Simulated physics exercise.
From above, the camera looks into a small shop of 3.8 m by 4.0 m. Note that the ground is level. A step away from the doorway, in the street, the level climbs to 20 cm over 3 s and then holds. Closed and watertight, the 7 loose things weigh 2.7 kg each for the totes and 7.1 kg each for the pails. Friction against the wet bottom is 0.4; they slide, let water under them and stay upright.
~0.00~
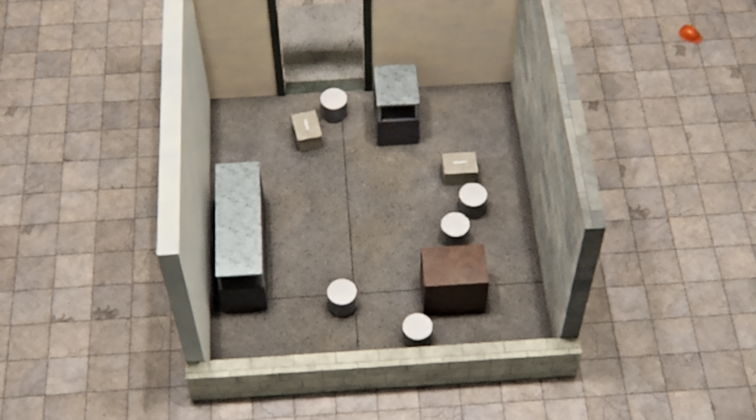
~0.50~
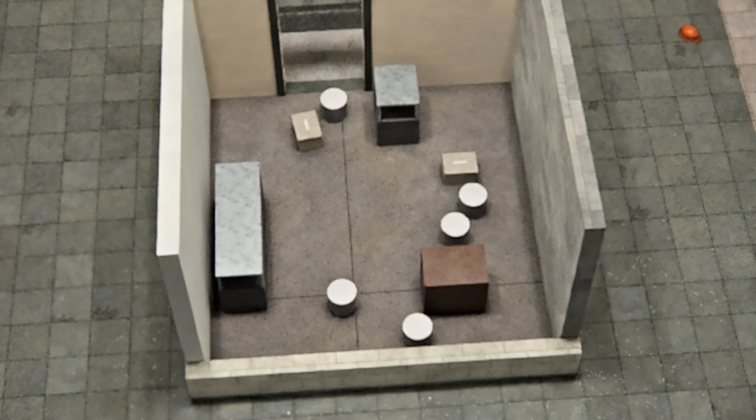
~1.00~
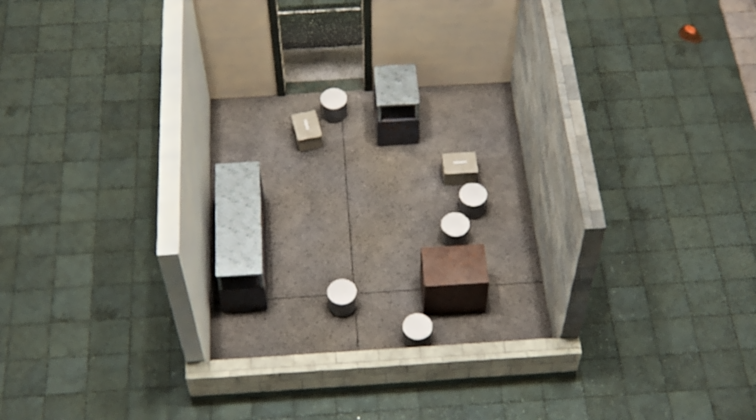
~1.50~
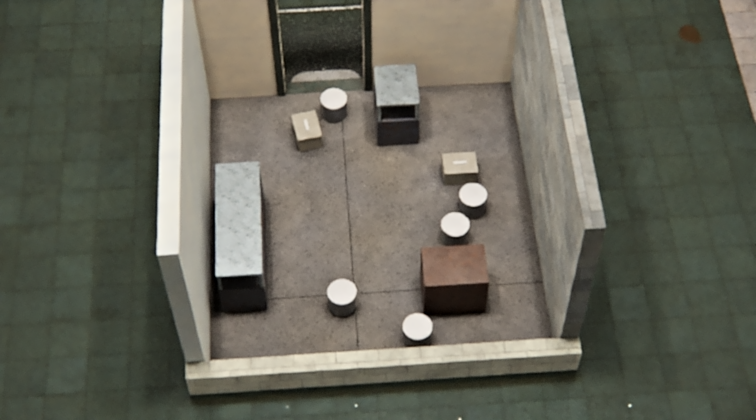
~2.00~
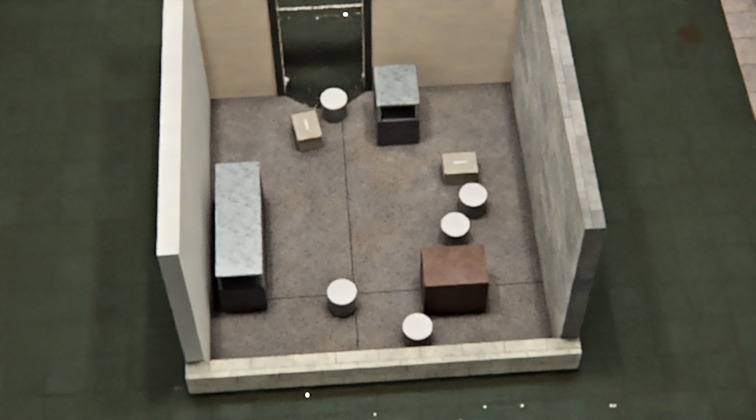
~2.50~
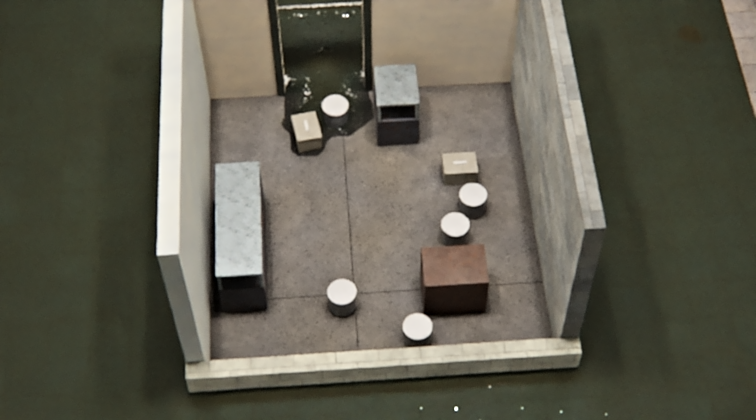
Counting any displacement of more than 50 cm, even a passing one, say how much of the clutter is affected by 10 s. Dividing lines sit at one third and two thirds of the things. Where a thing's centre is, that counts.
My call: One to two thirds of them.
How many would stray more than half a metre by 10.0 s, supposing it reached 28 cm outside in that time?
Count: 6.
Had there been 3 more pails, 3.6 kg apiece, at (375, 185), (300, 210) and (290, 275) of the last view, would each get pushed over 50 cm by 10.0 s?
Order as asked - exceeds the limit, exceeds the limit, exceeds the limit.
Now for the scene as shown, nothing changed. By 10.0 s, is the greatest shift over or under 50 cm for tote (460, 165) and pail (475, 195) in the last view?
Smaller; smaller.
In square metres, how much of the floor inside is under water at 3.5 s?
Wet area: Approx. 3.5 m2.
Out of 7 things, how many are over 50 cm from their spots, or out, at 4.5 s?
2.
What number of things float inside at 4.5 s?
Count at that moment: 0.
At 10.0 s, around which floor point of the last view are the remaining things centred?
I'd say about (455, 263) in the last view.
After 3.5 s 2 of 7 are over 50 cm from their spots; 0 afloat.
After 4.5 s 2 of 7 are over 50 cm from their spots; 0 afloat.
After 7.0 s 2 of 7 are over 50 cm from their spots; 1 afloat.
After 10.0 s 4 of 7 are over 50 cm from their spots, and 4 have been at some point; 5 afloat.
